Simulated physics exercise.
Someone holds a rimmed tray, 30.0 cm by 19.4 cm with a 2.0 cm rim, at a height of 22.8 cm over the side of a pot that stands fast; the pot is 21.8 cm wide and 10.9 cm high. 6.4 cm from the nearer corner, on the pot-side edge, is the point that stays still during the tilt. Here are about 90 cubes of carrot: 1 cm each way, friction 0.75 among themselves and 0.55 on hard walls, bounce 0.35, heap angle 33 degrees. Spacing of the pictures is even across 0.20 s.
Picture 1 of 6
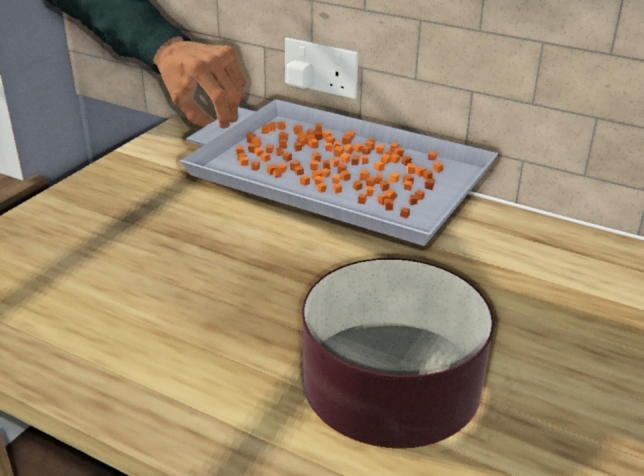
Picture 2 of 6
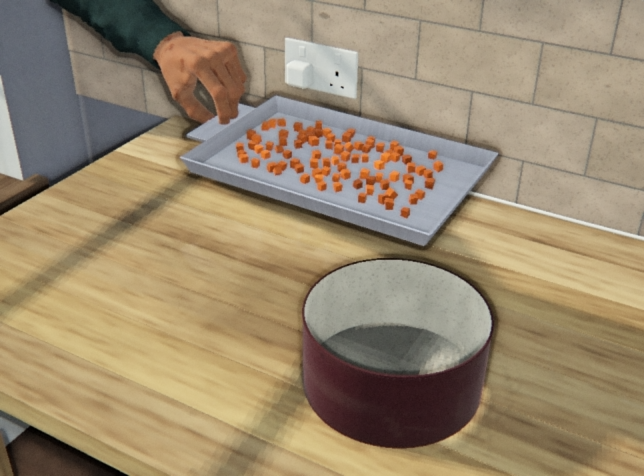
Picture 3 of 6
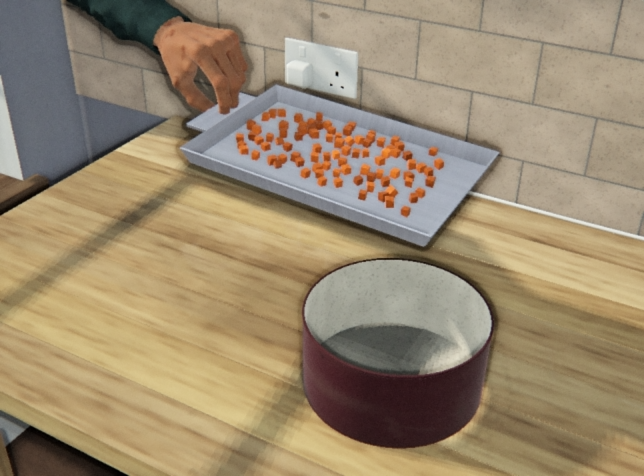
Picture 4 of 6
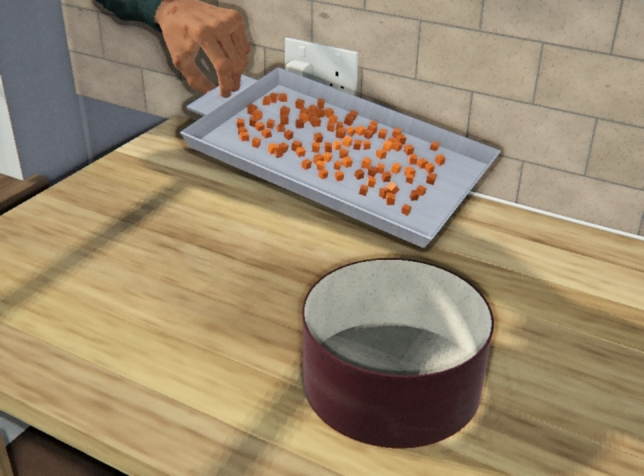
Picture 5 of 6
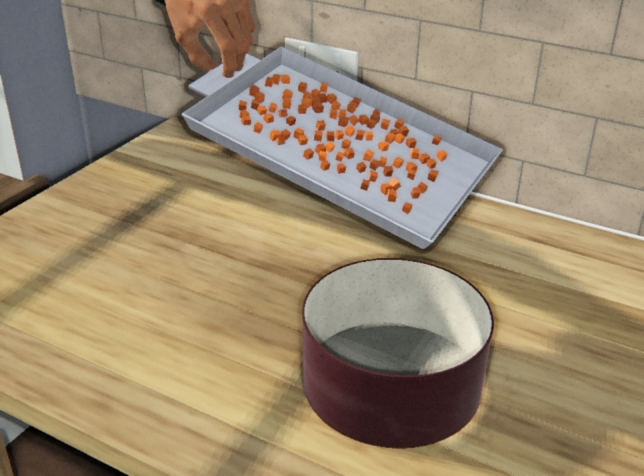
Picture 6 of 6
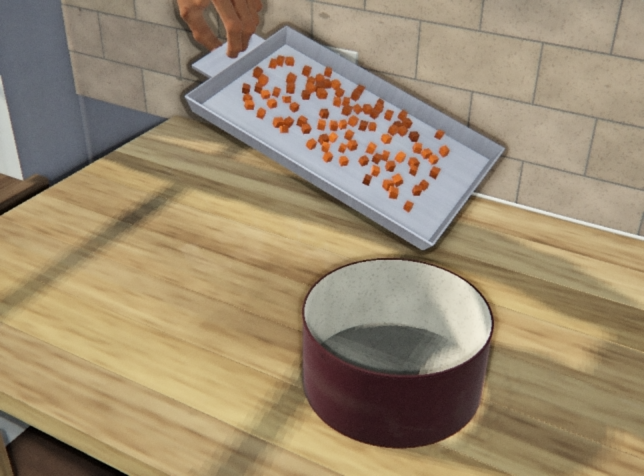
A hand raises the left end of a grey tray of orange cubes, steadily tilting it rightward.
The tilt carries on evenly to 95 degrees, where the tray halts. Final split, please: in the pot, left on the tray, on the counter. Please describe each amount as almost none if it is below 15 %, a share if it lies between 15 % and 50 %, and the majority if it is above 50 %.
Pot: An intermediate fraction. Tray: A minor fraction. Counter: The main fraction.
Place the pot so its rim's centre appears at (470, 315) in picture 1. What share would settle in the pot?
Share in pot at that spot: Some 90 in a hundred.
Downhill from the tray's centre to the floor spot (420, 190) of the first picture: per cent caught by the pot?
The share would be about 10 percent.
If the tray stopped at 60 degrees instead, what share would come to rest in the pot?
Estimate: Roughly 35 percent.
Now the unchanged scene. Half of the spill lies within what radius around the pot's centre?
Distance: Around 30 cm.
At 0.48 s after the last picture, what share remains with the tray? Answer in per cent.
Close to 65 in a hundred parts of the load.
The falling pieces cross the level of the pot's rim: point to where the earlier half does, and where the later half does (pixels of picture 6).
At about (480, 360), then at (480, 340).
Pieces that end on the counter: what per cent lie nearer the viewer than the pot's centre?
Near 70 in a hundred.
Then, 0.29 s after the last picture, tilt 57 degrees; the tray holds 100 %, the pot 0 %.
Then, 0.48 s after the last picture, tilt 82 degrees; the tray holds 65 %, the pot 0 %.
Then, 0.79 s after the last picture, tilt 95 degrees; the tray holds 0 %, the pot 40 %.
In the end, pot 40 %, tray 0 %, counter 60 %.
